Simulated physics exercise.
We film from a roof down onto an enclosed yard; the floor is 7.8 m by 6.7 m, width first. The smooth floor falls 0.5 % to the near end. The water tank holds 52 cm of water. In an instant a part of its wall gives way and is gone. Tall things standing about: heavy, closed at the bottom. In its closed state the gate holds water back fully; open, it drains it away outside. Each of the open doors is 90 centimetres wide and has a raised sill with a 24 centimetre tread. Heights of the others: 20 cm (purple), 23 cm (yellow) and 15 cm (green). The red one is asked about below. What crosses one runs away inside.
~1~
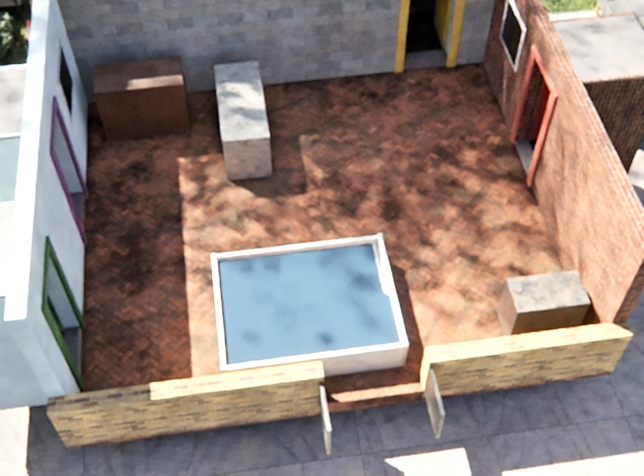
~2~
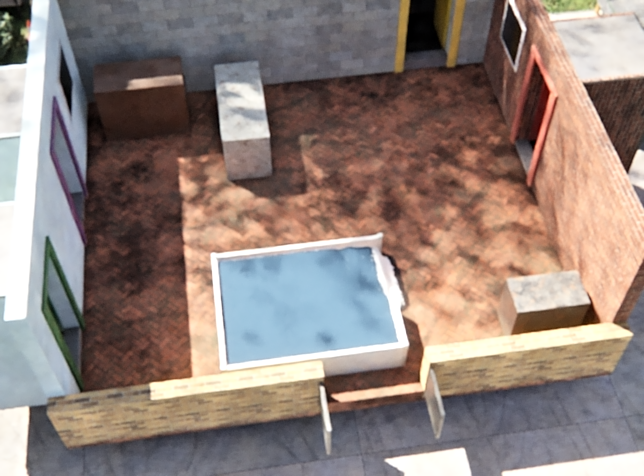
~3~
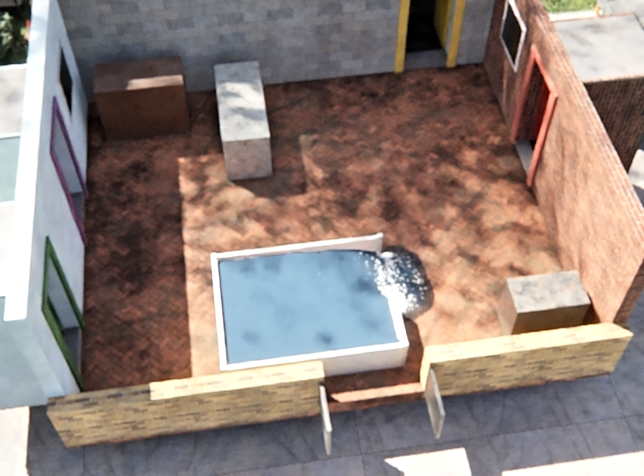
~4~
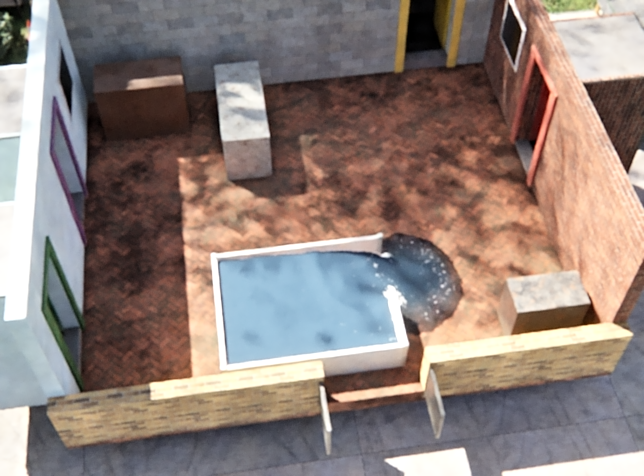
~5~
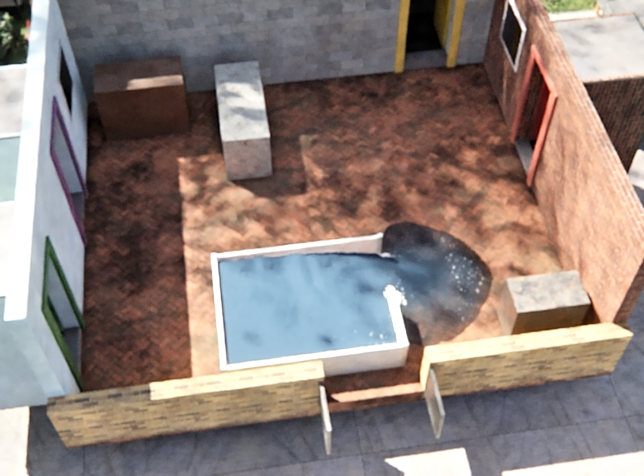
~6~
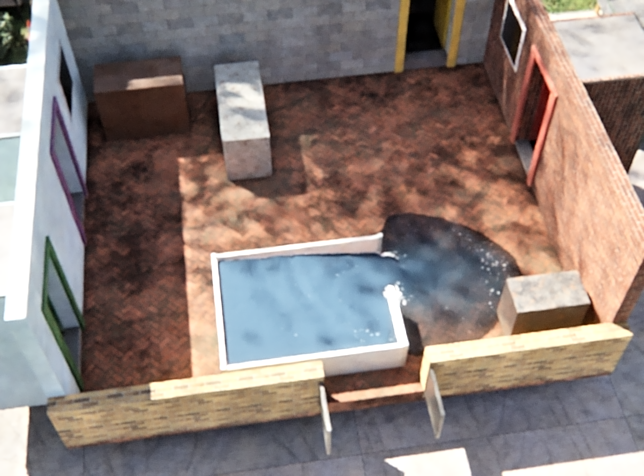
An enclosed yard with a reddish brick floor lies below, seen from a high, unmoving viewpoint. A white-rimmed tank of blue water stands near the front wall, with brown and grey blocks behind it, another block at right, green and purple doorways at left, yellow at the back and red at right. Water bursts through the tank's right side and fans rightward, darkening the bricks and reaching the right-hand block.
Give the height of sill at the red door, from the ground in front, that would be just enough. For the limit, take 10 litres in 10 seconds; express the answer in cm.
Close to 10.5 cm.
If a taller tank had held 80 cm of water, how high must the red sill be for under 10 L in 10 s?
Roughly 18 cm high.
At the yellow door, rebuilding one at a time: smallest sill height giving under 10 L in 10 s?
Yellow - roughly 12.0 cm.
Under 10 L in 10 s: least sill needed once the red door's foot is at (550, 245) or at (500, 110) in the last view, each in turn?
Roughly 20 and 8.5 cm.
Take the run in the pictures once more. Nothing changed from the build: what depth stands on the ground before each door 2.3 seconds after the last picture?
In cm: Purple 0, yellow 0, green 0, red 13.
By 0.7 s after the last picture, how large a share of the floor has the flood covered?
15 %.
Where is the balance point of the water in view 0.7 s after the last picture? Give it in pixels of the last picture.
Look at about (341, 307) in the last view.
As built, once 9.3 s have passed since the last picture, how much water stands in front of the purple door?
About 0.0 cm.
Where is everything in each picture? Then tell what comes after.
In the first frame, the water tank at (306, 301) is whole and still, 52 cm deep; the red door at (532, 122) is dry.
In the second frame, water pours out at (383, 279) and has run 0.3 m, to (403, 306); about 5 cm deep outside, 52 cm at the back.
In the third frame, the front is at (428, 299), 0.7 m from the gap at (383, 279); 0.7 m2 of floor is wet, 52 cm left at the back.
In the fourth frame, the gap is at (383, 280), the front 1.2 m out at (457, 293); the back of the water tank holds 52 cm.
In the fifth frame, the gap is at (383, 279), the front 1.7 m out at (486, 279); the back of the water tank holds 52 cm.
In the sixth frame, water pours out at (383, 279) and has run 2.2 m, to a hidden place; about 4 cm deep outside, 52 cm at the back; 2.0 m in a straight line remain to the red door at (532, 122).
Then, 0.7 s after the last picture water covers 15 % of the floor, deepest (27 cm) near (397, 278); it has not reached the red door.
Then, 2.3 s after the last picture water covers 30 % of the floor, deepest (26 cm) near (593, 353); 13 cm at the red door, 6 litres in over its 10 cm sill.
Then, 9.3 s after the last picture water covers 65 % of the floor, deepest (12 cm) near (270, 111); 6 cm at the red door, 14 litres in over its 10 cm sill.
At the red door as built, the water peaked near 14 cm, 1.7 s after the last picture.
With a sill of 9 cm, 20 litres would have come in within the 10 s; with 12 cm, 5 litres. So under 10 litres takes about 10.5 cm.
